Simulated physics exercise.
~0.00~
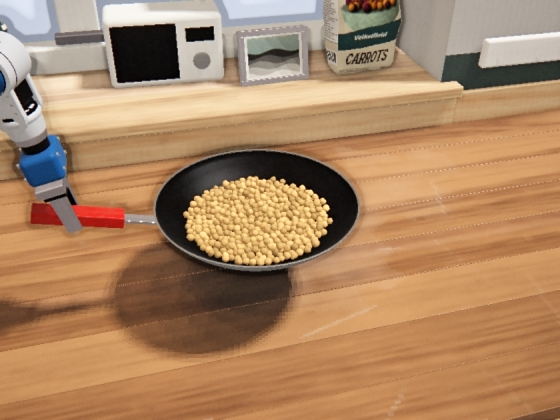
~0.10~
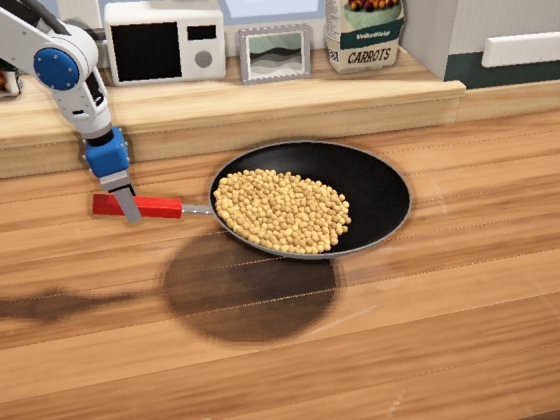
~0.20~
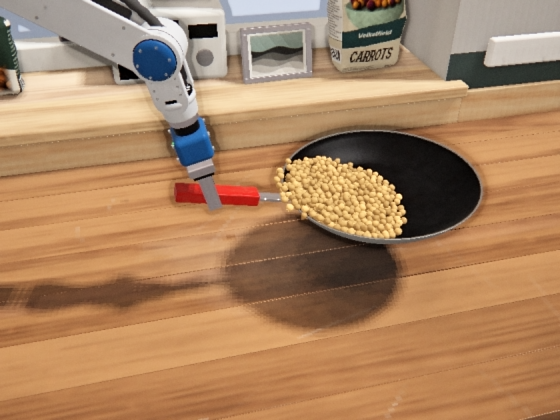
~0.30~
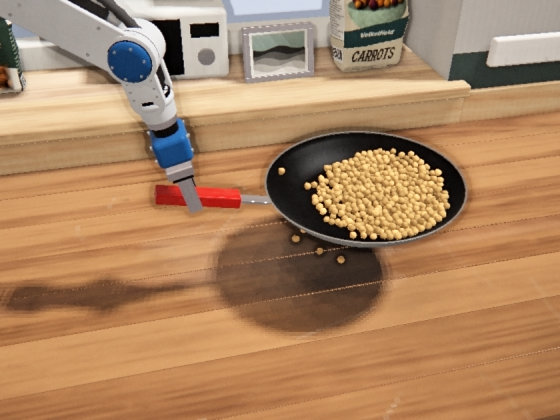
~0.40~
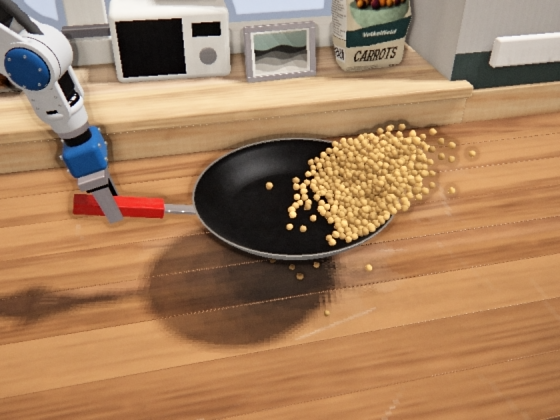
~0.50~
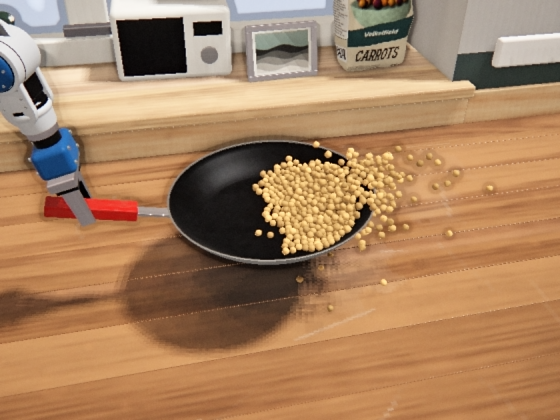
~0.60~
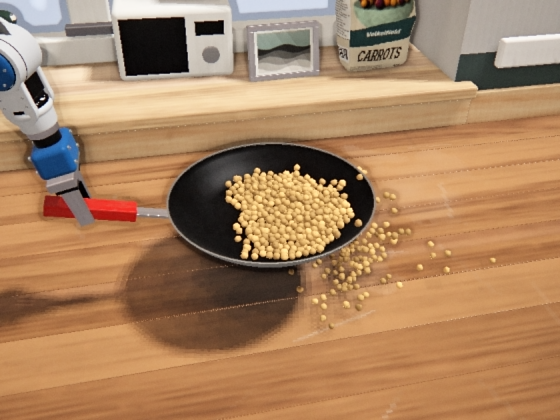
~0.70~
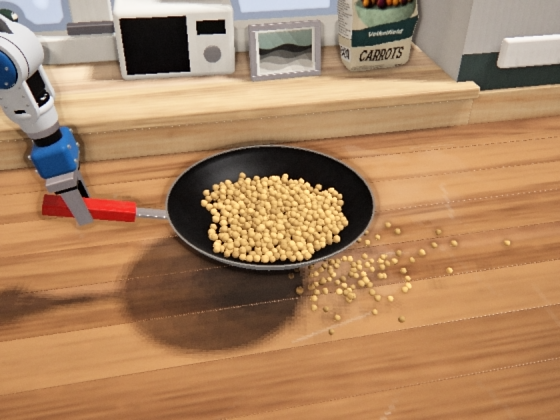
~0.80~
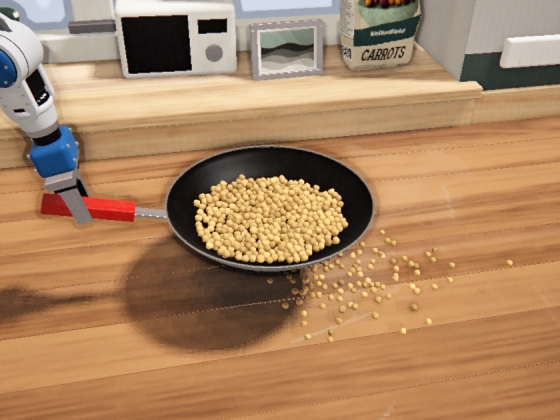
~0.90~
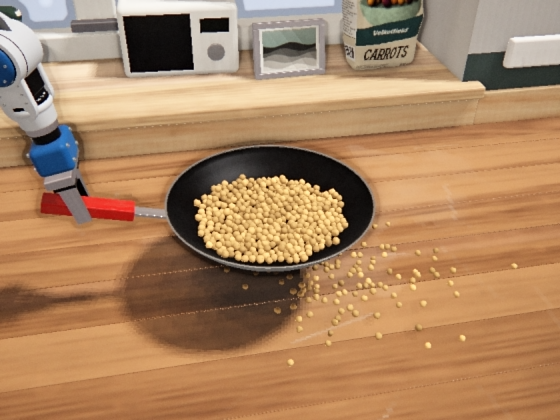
On a wooden counter, a robot arm jerks a pan of chickpeas, spilling some rightward.
